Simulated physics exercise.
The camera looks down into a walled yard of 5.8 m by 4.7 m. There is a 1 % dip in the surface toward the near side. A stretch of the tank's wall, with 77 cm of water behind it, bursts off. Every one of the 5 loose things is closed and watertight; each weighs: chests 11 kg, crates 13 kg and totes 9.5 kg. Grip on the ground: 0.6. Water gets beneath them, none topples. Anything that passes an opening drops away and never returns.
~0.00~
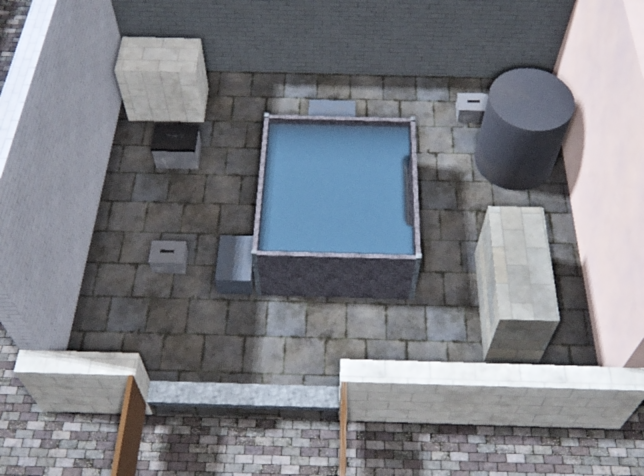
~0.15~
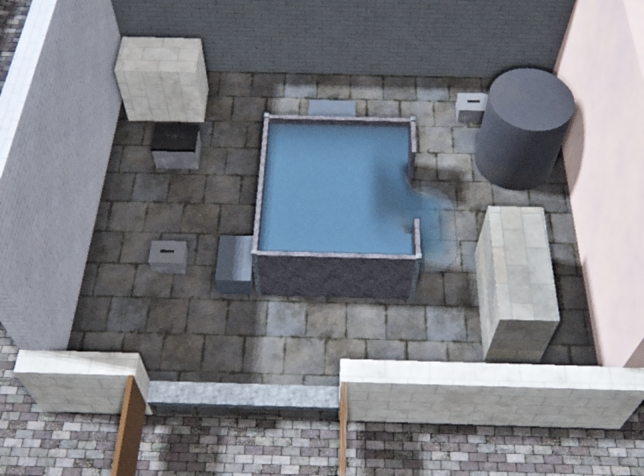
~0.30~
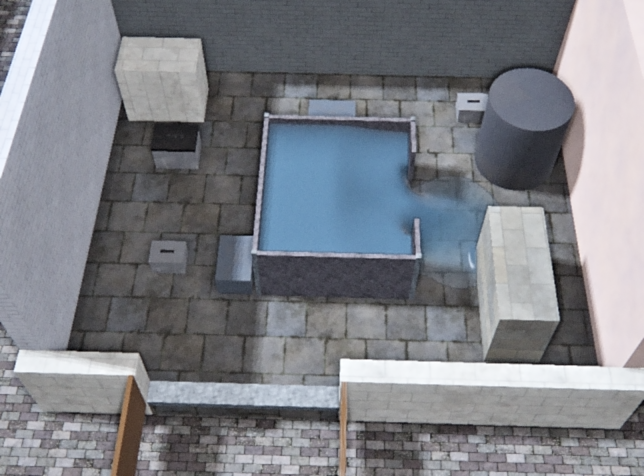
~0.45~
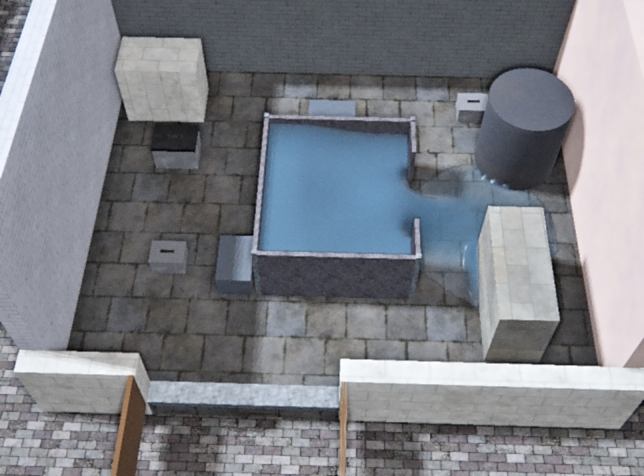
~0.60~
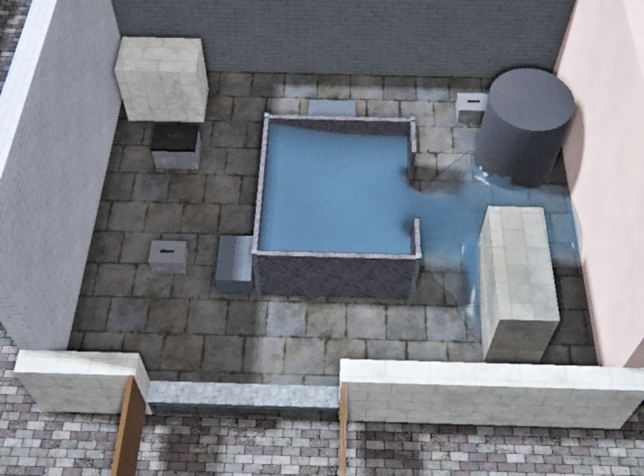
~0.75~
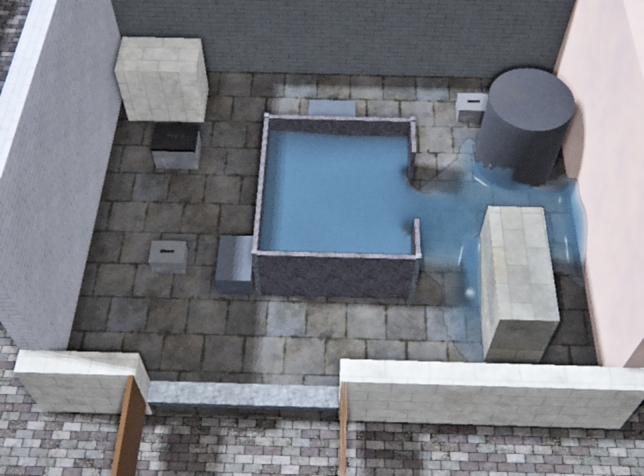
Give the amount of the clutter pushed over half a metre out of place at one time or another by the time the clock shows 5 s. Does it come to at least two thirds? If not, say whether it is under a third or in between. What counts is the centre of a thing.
No, under a third.
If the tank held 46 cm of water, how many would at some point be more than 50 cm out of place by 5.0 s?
That would give 0.
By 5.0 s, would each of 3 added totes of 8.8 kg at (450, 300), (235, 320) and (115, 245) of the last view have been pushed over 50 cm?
Reading them off in order: Clears the mark, clears the mark, not beyond.
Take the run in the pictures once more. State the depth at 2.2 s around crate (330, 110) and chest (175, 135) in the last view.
Depths: Near 0 cm, then near 0 cm.
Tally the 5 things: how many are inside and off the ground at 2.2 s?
Then: 0.
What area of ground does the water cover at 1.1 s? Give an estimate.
About 8.0 m2.
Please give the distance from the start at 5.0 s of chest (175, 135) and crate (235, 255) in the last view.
In turn: 5 cm, 0 cm.
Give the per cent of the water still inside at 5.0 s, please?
About 98 in a hundred parts of the water.
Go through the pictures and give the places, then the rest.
The first picture shows a chest at (175, 137), on the bottom; a crate at (235, 257), on the bottom; 3.3 m2 under water; 0 of 5 have shifted.
The second picture shows a chest at (175, 137) rests on the ground; a crate at (235, 257), on the bottom; 3.9 m2 under water; 0 of 5 have shifted.
The third picture shows a chest at (175, 137) rests on the ground; a crate at (235, 257) rests on the ground; 4.7 m2 under water; 0 of 5 have shifted.
The fourth picture shows a chest at (175, 137) rests on the ground; a crate at (235, 257), on the bottom; water covers 5.4 m2; 0 of 5 have shifted.
The fifth picture shows a chest at (175, 137) rests on the ground; a crate at (235, 257) rests on the ground; water covers 5.9 m2; 0 of 5 have shifted.
The sixth picture shows a chest at (175, 137) rests on the ground; a crate at (235, 257), on the bottom; 6.3 m2 under water; 0 of 5 have shifted.
After 1.1 s 0 of 5 are over 50 cm from their spots; 0 afloat.
After 2.2 s 0 of 5 are over 50 cm from their spots; 0 afloat.
After 3.5 s 0 of 5 are over 50 cm from their spots; 1 afloat.
After 5.0 s 0 of 5 are over 50 cm from their spots, and 0 have been at some point; 0 afloat.
